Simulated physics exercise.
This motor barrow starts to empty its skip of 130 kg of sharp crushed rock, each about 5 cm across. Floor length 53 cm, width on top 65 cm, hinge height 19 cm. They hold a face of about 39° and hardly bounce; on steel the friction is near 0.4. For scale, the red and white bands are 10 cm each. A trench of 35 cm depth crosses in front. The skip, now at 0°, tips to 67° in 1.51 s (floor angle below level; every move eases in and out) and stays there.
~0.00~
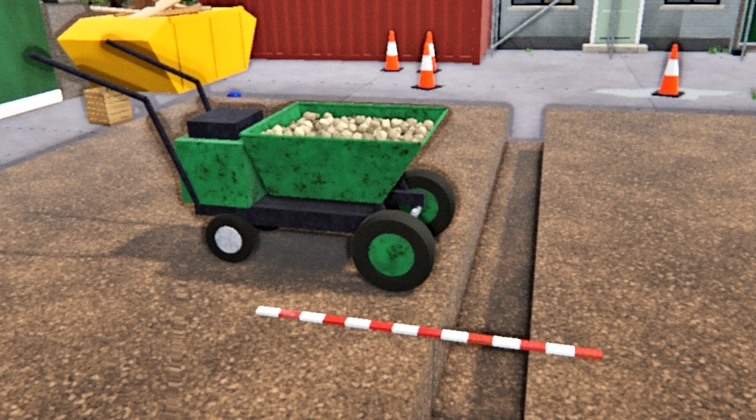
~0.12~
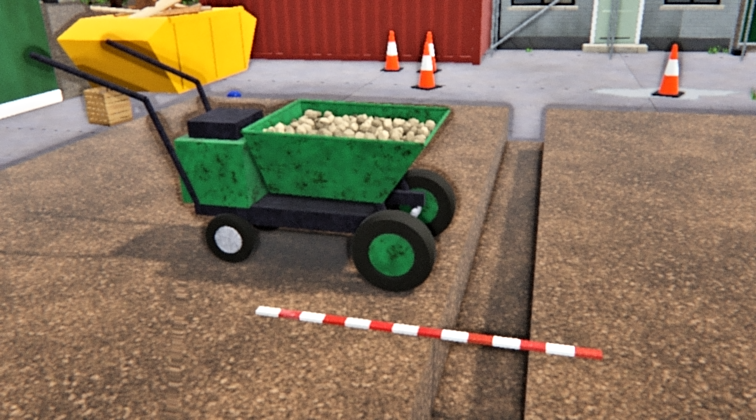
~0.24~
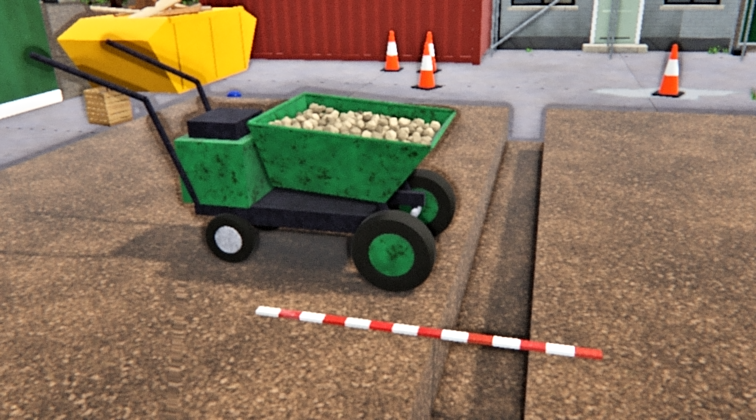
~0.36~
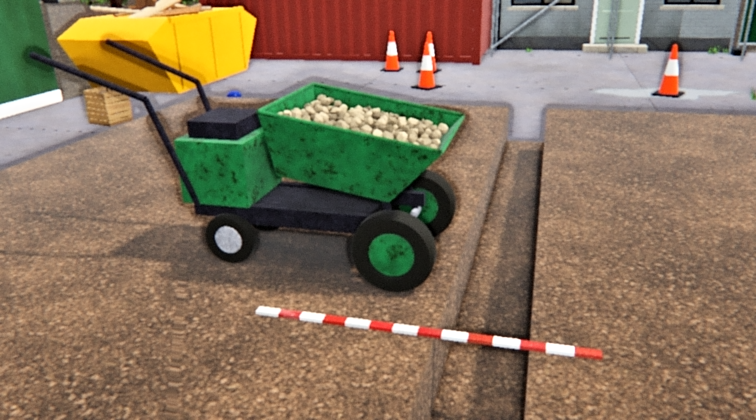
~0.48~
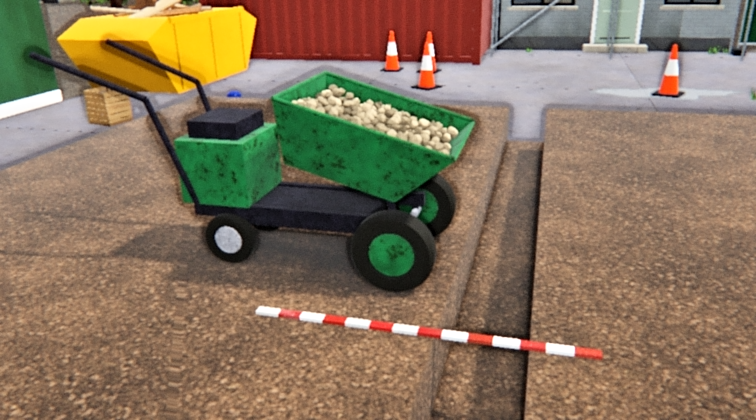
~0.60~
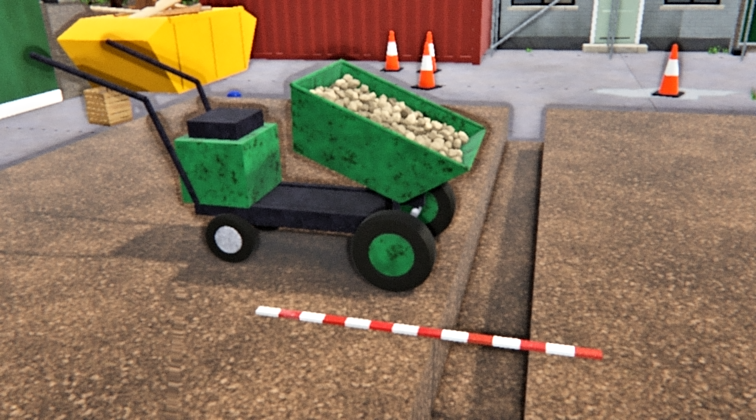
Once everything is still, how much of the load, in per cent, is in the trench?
Roughly 26 per cent ends in the trench.
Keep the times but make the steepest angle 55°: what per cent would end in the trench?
Then about 5 per cent.
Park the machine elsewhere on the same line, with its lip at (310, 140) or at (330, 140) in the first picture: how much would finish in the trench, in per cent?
First some 35, then 55 per cent.
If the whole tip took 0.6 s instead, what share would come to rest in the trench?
Then about 15 per cent.
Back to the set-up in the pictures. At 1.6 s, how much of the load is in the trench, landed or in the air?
About 5 per cent by then.
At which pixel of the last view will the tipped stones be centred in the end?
Around (546, 273).
After 1.1 s the floor is at 56°; 100 % in the skip; the foremost stones are at (506, 209).
After 1.6 s the floor is at 67°; 88 % in the skip, 3 % in the trench, 9 % past the trench; the foremost stones are at (582, 265).
After 2.0 s the floor is at 67°; 65 % in the skip, 6 % in the trench, 28 % past the trench; the foremost stones are at (652, 274).
After 3.9 s the floor is at 67°; 42 % in the skip, 26 % in the trench, 32 % past the trench; the foremost stones are at (674, 271).
